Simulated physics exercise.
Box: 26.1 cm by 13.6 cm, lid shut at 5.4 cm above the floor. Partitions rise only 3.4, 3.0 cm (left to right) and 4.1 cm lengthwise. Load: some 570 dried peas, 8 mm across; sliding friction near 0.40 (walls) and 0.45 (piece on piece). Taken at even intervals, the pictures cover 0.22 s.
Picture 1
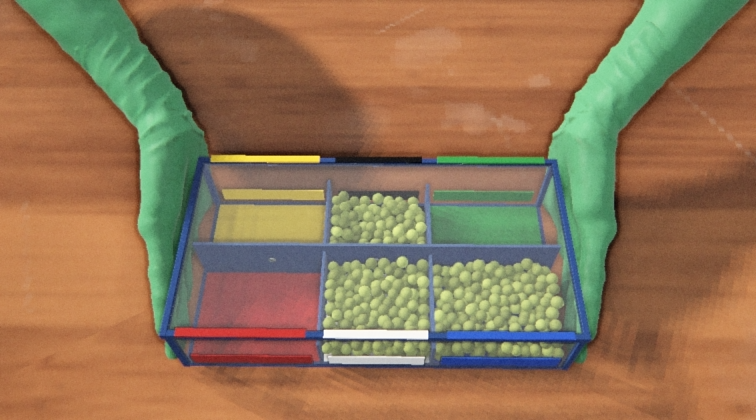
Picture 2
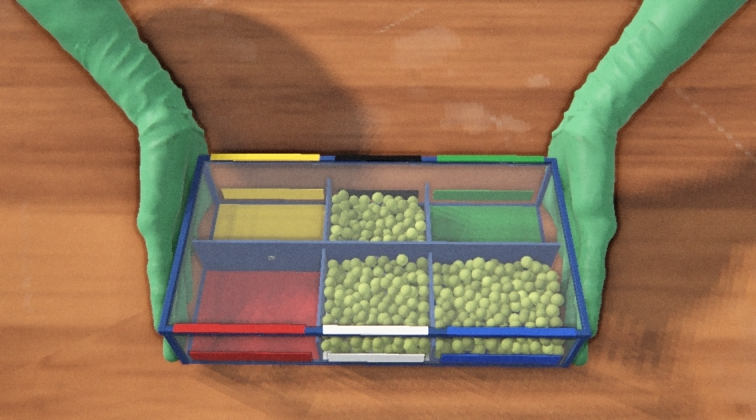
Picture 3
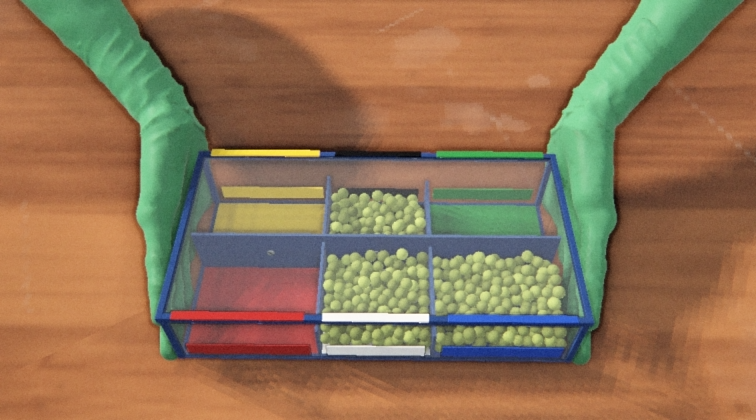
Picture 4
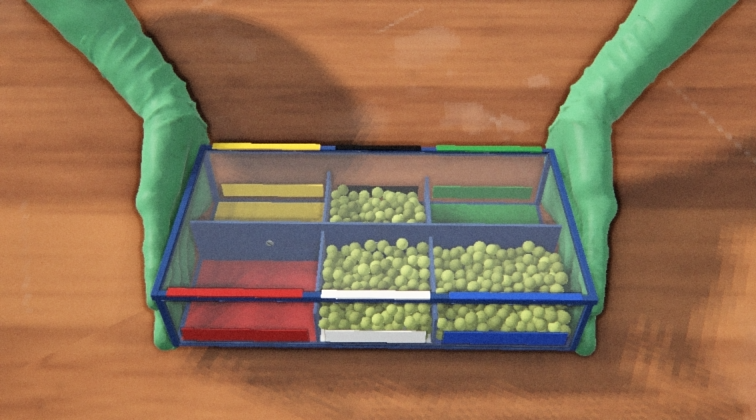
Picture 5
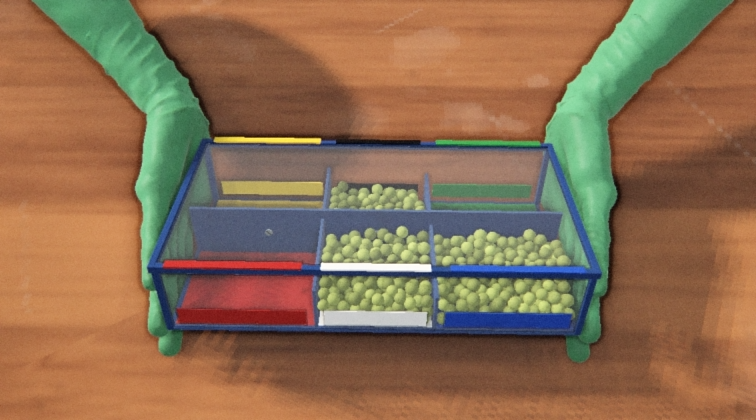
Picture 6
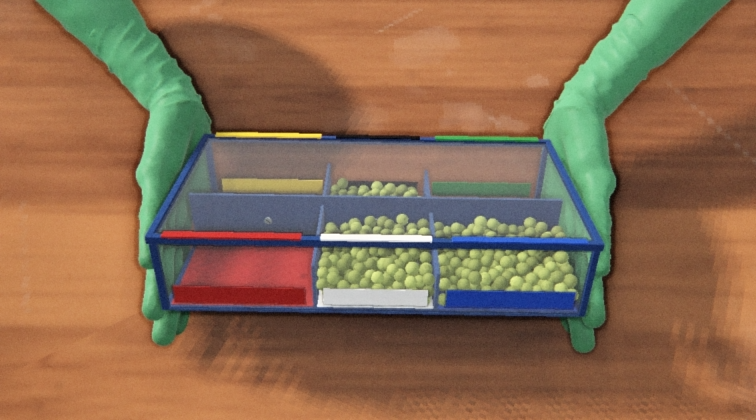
Green-gloved hands tilting a lidded, six-section clear box of green peas, its front edge rising gradually above a wooden surface.
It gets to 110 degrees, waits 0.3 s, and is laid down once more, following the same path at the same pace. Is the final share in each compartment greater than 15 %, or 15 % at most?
Red compartment: 15 % at most, blue compartment: Greater than 15 %, green compartment: 15 % at most, yellow compartment: 15 % at most, white compartment: Greater than 15 %, black compartment: Greater than 15 %.
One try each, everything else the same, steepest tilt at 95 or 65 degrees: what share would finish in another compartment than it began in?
About 15 and about 10 per cent, in that order.
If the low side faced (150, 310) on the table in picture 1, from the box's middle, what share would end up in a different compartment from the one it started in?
My best guess is some 80 per cent.
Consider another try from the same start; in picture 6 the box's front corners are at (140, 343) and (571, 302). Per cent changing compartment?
Then about 80 per cent.
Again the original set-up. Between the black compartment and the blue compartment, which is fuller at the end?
More settles in the blue compartment.
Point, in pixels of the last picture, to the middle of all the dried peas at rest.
Near (414, 281).
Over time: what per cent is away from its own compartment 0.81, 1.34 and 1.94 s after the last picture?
I'd put the three at close to 10, 10 and 15.
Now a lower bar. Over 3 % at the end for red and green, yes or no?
For red, it does not, for green, it does.
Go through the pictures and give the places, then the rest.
Box tilt 0 degrees, front corners at (168, 332) and (583, 335); blue 40 %, white 35 %, black 25 %, in the first picture.
Box tilt 1 degrees, front corners at (167, 327) and (583, 331), in the second picture.
Box tilt 5 degrees, front corners at (164, 315) and (586, 319), lowest corner right back, in the third picture.
Box tilt 11 degrees, front corners at (160, 293) and (590, 298), lowest corner right back, in the fourth picture.
Box tilt 17 degrees, front corners at (156, 266) and (593, 272), lowest corner right back, in the fifth picture.
Box tilt 24 degrees, front corners at (154, 237) and (595, 244), lowest corner right back; blue 40 %, white 35 %, black 25 %, in the sixth picture.
Then, 0.81 s after the last picture, tilt 110 degrees; blue 40 %, green 5 %, white 30 %, black 25 %.
Then, 1.34 s after the last picture, tilt 59 degrees; blue 40 %, green 5 %, yellow 5 %, white 30 %, black 25 %.
Then, 1.94 s after the last picture, tilt 0 degrees; blue 40 %, green 5 %, yellow 5 %, white 30 %, black 25 %.
In the end, red 0 %, blue 40 %, green 5 %, yellow 5 %, white 30 %, black 25 %.
